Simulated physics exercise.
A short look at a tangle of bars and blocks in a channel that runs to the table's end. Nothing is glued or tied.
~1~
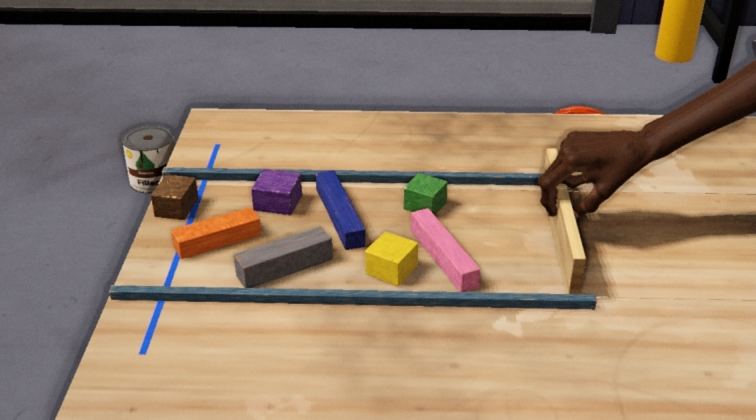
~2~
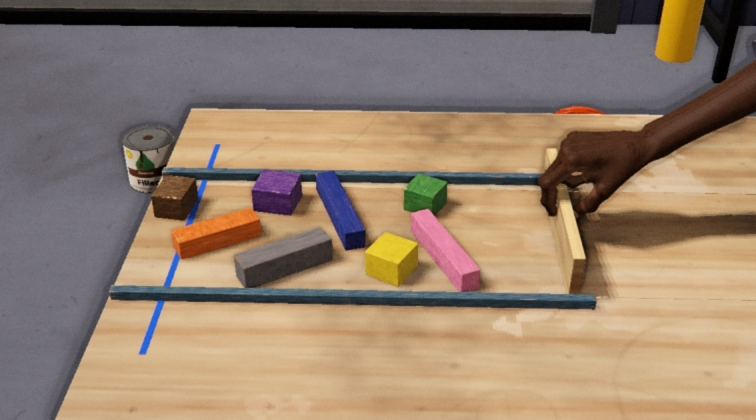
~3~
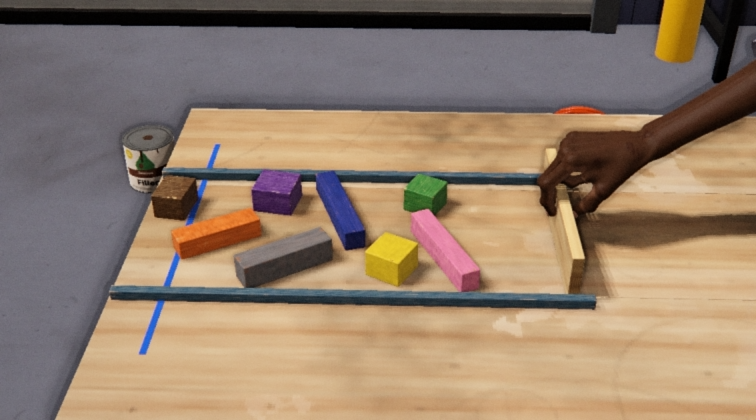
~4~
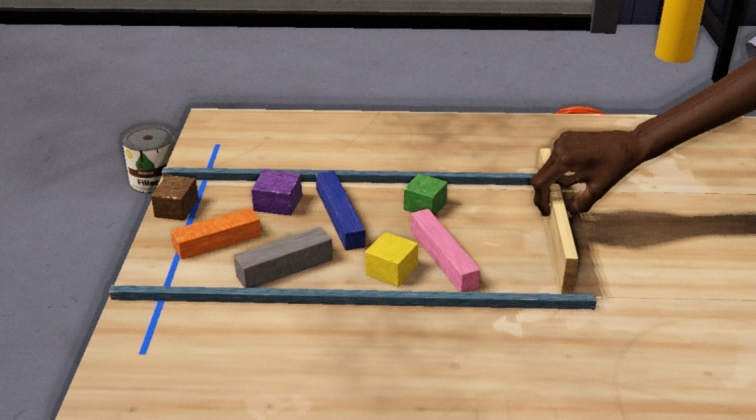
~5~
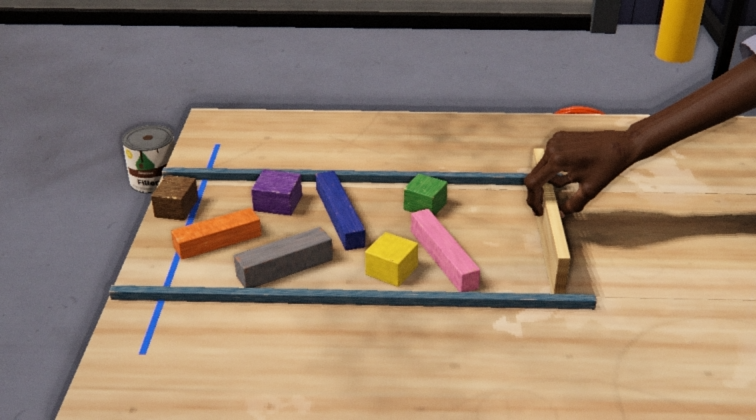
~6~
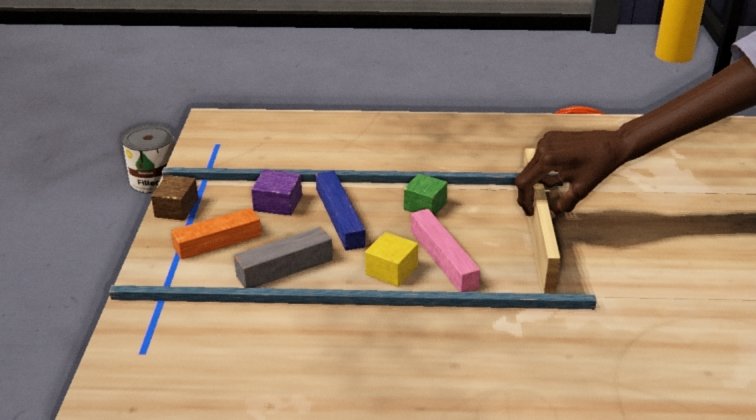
A hand sliding a wooden board slightly left between two rails, while the coloured bars and blocks on the tabletop stay still.
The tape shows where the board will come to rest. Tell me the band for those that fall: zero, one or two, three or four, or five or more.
Outcome: The number that fall off is three or four.
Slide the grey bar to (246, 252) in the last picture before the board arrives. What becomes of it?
The grey bar goes over.
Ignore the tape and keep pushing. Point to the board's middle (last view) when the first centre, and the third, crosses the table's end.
First at (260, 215), next at (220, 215).
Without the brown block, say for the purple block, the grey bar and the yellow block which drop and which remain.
The purple block falls; the grey bar tumbles off; the yellow block is kept.
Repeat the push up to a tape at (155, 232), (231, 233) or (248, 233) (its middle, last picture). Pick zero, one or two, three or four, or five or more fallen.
One after another: Five or more; 1 or 2; one or two.
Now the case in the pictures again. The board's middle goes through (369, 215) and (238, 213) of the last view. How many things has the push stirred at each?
First 5, then 8.
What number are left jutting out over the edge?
It comes to 2.
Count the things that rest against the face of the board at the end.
2 of them.
Soon after, none off yet; brown block at rest near (175, 198); orange bar at rest near (217, 233); purple block at rest near (277, 192).
At rest, the number that fall off is three or four; fallen, grey bar, purple block, orange bar and brown block.
